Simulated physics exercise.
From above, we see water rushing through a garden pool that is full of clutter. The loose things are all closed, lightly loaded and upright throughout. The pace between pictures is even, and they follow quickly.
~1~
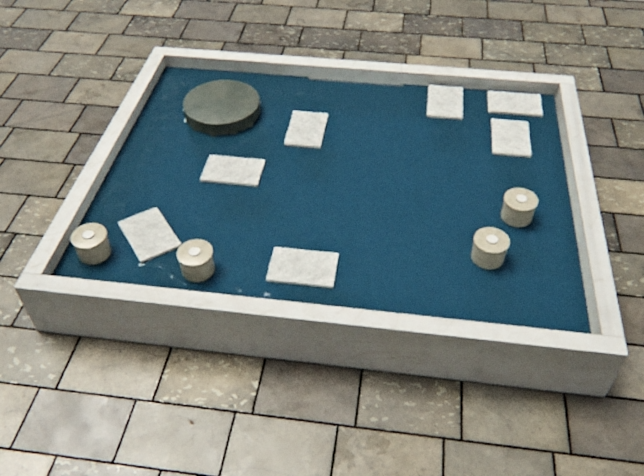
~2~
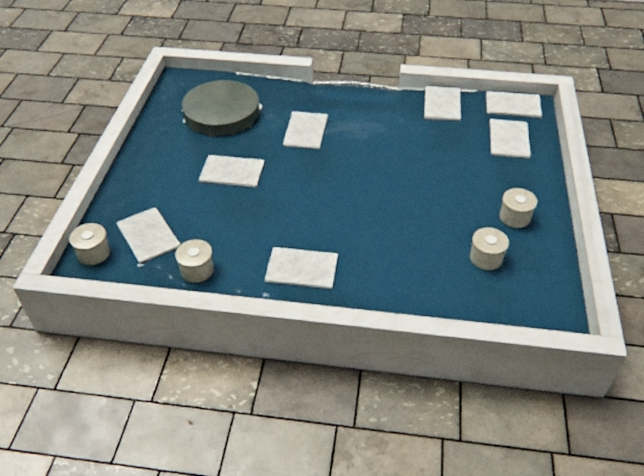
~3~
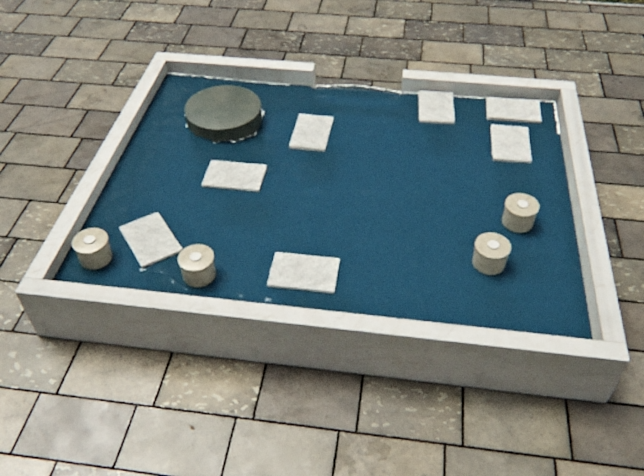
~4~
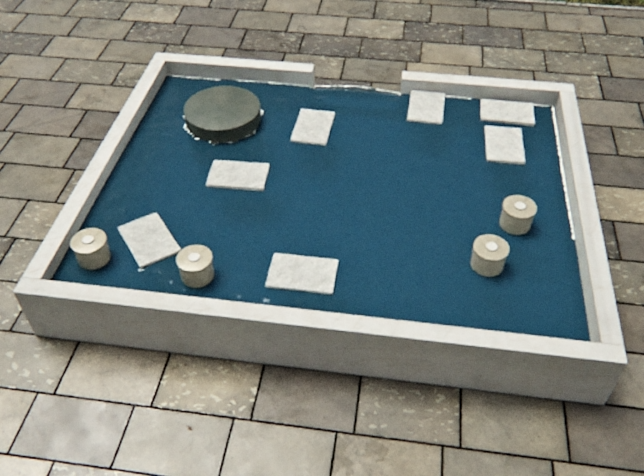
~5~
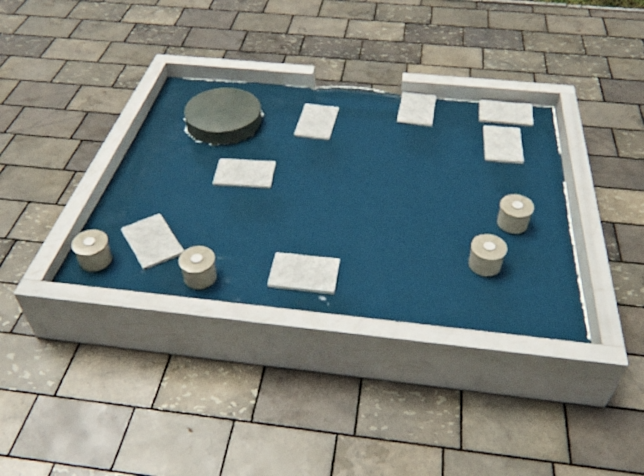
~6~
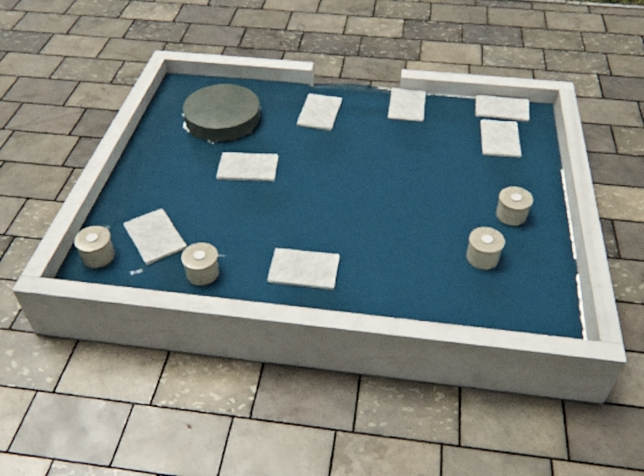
A shallow blue pool on a paved patio lost a section of its back wall, and then the white slabs nearest the gap drifted slowly closer to it while other floating pieces shifted only slightly.
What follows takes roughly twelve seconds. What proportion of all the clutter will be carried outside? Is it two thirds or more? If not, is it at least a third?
No to both, it is under a third.
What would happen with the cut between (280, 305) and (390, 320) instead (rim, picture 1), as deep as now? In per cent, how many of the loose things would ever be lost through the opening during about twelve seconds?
Result: 30 per cent.
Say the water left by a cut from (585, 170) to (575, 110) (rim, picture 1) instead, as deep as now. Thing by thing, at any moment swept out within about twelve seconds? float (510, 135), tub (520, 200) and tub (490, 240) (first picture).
In sequence - departs, departs, departs.
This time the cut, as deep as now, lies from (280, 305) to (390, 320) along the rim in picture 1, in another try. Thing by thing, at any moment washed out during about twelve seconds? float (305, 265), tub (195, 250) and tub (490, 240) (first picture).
The three give escape, escape and escape, in that order.
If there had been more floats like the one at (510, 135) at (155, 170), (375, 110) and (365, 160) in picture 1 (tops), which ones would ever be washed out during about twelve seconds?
First one does not escape, second one makes it out, third one makes it out.
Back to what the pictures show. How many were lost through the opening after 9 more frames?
I count 2.
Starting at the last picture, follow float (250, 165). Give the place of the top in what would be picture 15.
It should be around (277, 148).
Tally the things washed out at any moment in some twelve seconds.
3.
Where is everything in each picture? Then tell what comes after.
In the first picture, a float at (306, 128) floats; a float at (445, 101), afloat; 0 of 11 have shifted.
In the second picture, a float at (306, 129) floats; a float at (443, 102) floats; 0 of 11 have shifted.
In the third picture, a float at (312, 131), afloat, close to its start; a float at (436, 106) floats, close to its start; 2 of 11 have shifted.
In the fourth picture, a float at (313, 126), afloat, close to its start; a float at (427, 106) floats, close to its start; 4 of 11 have shifted.
In the fifth picture, a float at (317, 120) floats, close to its start; a float at (417, 108), afloat, close to its start; 6 of 11 have shifted.
In the sixth picture, a float at (320, 110) floats, a stride from its start; a float at (407, 104), afloat, a stride from its start; 8 of 11 have shifted.
A moment on, 0 of 11 are out; 11 afloat.
Next, 2 of 11 are out; 9 afloat.
Later, 2 of 11 are out; 9 afloat.
In the end, 3 of 11 are out; 8 afloat.
